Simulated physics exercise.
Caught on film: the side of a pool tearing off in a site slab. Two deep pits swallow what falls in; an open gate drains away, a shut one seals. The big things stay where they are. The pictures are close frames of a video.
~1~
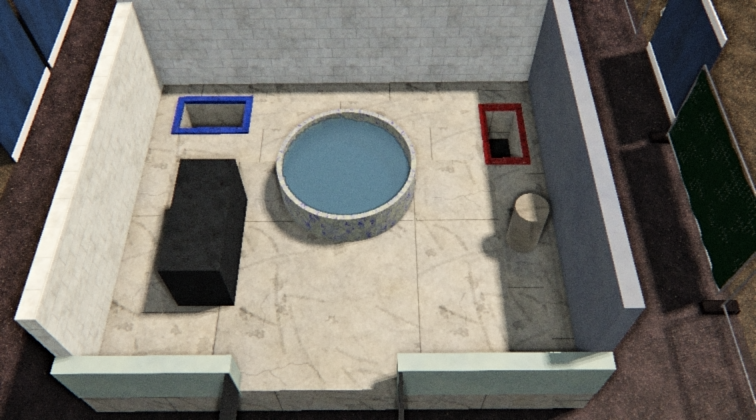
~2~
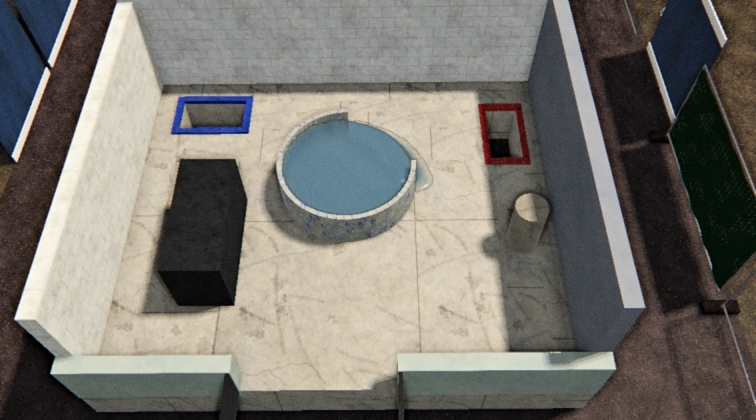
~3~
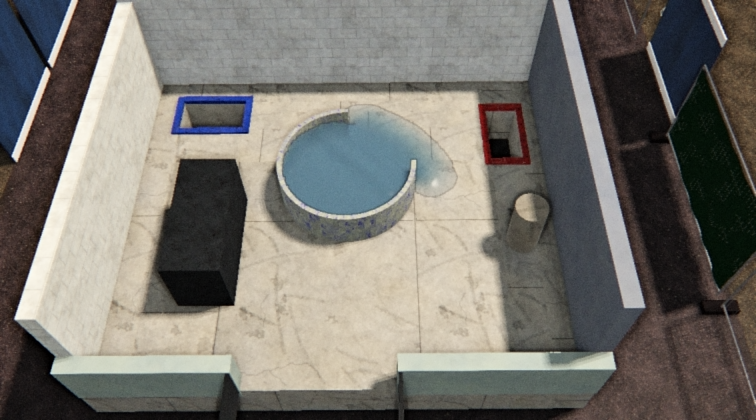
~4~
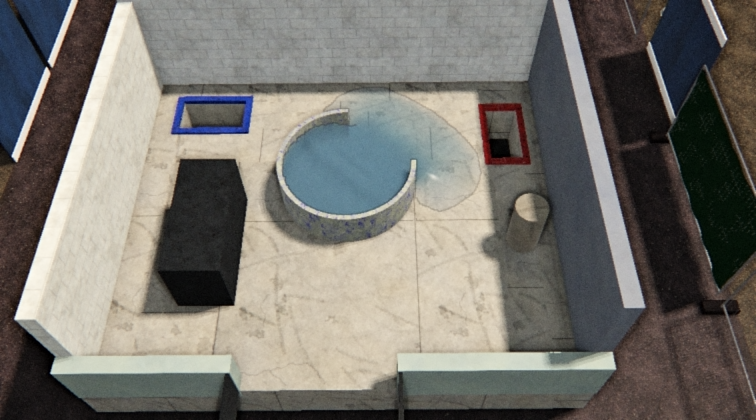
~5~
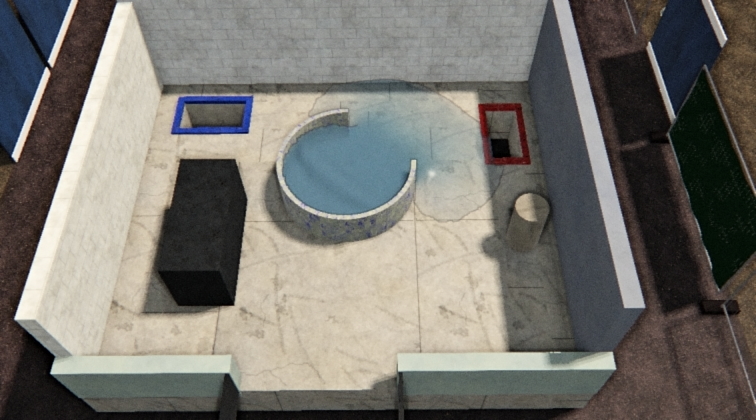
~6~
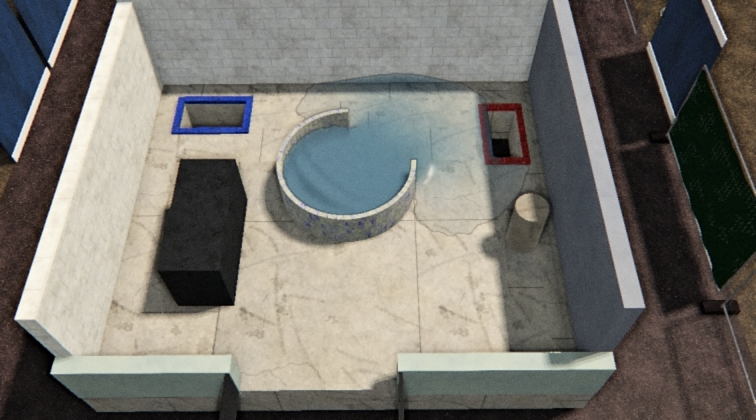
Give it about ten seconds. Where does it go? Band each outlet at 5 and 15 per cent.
In the end: The gate takes less than 5 %; the red pit takes more than 15 %; the blue pit takes less than 5 %.
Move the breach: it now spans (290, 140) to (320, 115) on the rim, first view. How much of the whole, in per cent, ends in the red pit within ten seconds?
Parts in a hundred: Red 0.
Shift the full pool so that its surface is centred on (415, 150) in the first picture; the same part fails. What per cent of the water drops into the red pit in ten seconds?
Parts in a hundred: Red 50.
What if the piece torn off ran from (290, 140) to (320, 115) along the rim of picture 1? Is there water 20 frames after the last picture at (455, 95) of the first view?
There: Under water.
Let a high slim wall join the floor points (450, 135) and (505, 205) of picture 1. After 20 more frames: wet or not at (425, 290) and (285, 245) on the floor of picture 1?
In turn: Covered, free of water.
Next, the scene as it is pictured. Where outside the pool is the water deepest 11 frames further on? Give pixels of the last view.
Around (517, 85).
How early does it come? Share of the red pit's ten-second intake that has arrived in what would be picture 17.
About 30 per cent.
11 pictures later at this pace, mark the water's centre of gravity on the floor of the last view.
Near (408, 145).
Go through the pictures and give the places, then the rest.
In the first picture, still water in the round tank at (347, 164).
In the second picture, water pours out on the round tank's far side and has run to a hidden place.
In the third picture, the front is at (350, 110), out from the gap on the round tank's far side.
In the fourth picture, the front is at (473, 183), out from the gap on the round tank's far side.
In the fifth picture, the front is at (342, 84), out from the gap on the round tank's far side.
In the sixth picture, water pours out on the round tank's far side and has run to (523, 169).
A moment on, water covers 20 % of the floor; the gate 0 %, the red pit 5 %, the blue pit 0 %.
Next, water covers 30 % of the floor; the gate 0 %, the red pit 13 %, the blue pit 0 %.
Then, water covers 45 % of the floor; the gate 0 %, the red pit 28 %, the blue pit 1 %.
Later, water covers 65 % of the floor; the gate 0 %, the red pit 38 %, the blue pit 1 %.
In the end, water covers 95 % of the floor; the gate 1 %, the red pit 40 %, the blue pit 2 %.
